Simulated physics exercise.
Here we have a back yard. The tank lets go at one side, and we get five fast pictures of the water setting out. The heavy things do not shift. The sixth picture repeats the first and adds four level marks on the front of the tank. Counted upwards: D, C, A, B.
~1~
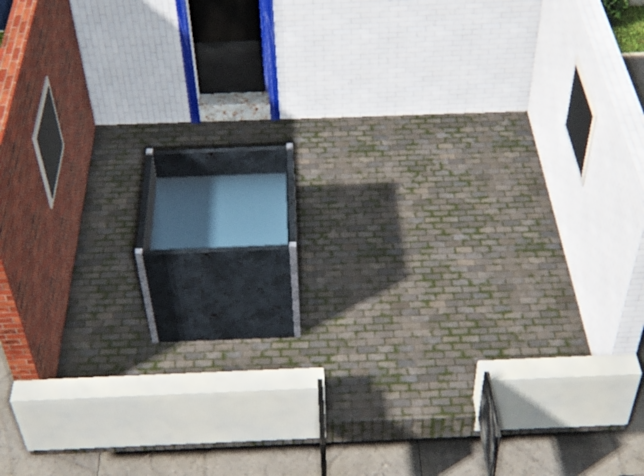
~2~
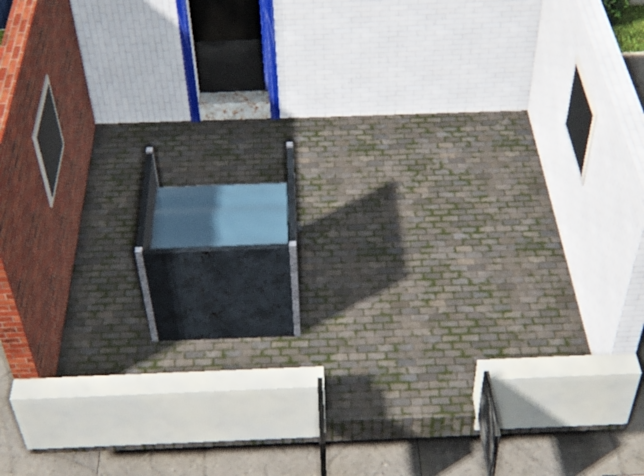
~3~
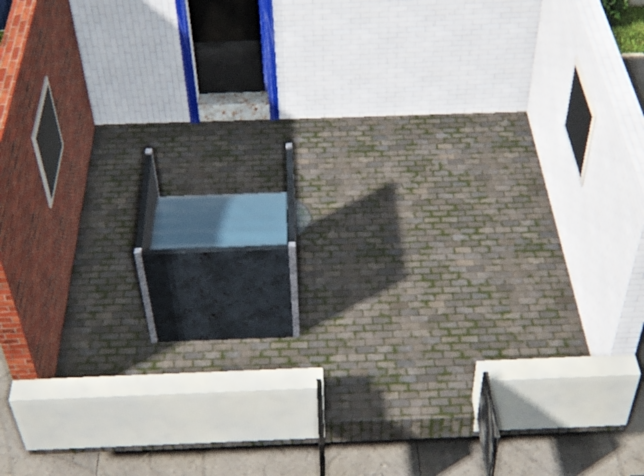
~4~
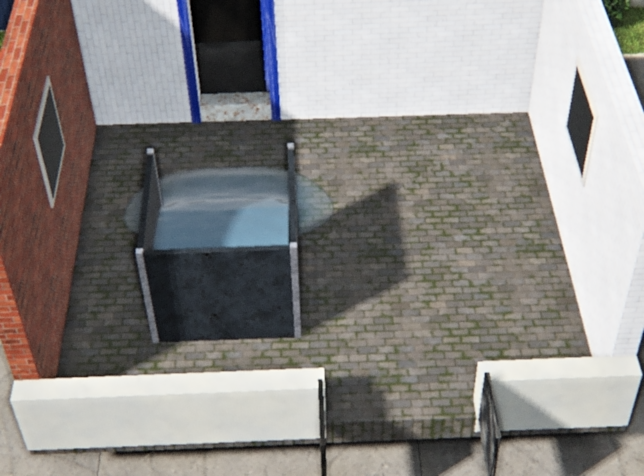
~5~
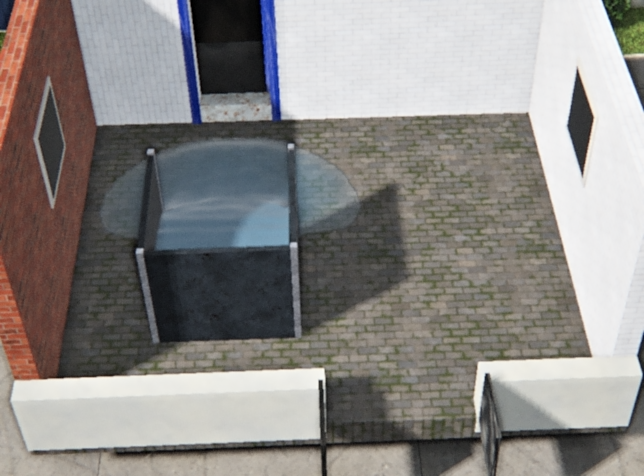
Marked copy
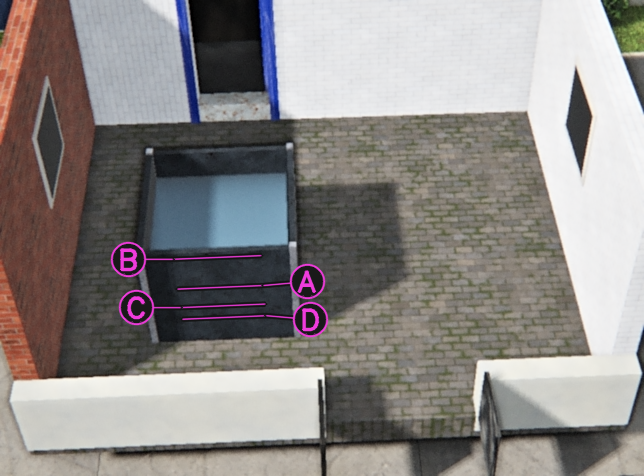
To begin with, still, pale blue water fills a dark square tank in a paved back yard with brick and white walls. The tank's far side disappears and the water level inside drops. A thin, clear sheet of water then spreads across the paving behind the tank and out to both sides.
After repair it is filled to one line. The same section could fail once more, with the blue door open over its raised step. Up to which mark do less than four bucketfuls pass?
C is the one.
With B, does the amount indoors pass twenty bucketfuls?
Yes, clearly.
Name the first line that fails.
Here it is line A.
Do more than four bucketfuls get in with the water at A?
Yes.
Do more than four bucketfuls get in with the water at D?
No.
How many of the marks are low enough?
Two.
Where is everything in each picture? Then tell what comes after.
The first frame shows water in the tank at rest, its middle at (221, 221); foot of the blue doorway at (236, 120); open gate at (401, 361).
In the second frame, water covers 2 % of the ground, its front hidden from here.
In the third frame, water covers 5 % of the ground, its front hidden from here.
In the fourth frame, water covers 10 % of the ground, its front hidden from here.
In the fifth frame, 17 % of the ground under water, visible out to (321, 163).
In magenta, A at (220, 287); B at (216, 257); C at (222, 305); D at (224, 317); from the bottom up D, C, A, B.
For line A, about 10 bucketfuls get in.
For line B, dozens of bucketfuls pour in.
For line C, a splash gets over, under a bucket.
For line D, nothing gets over.
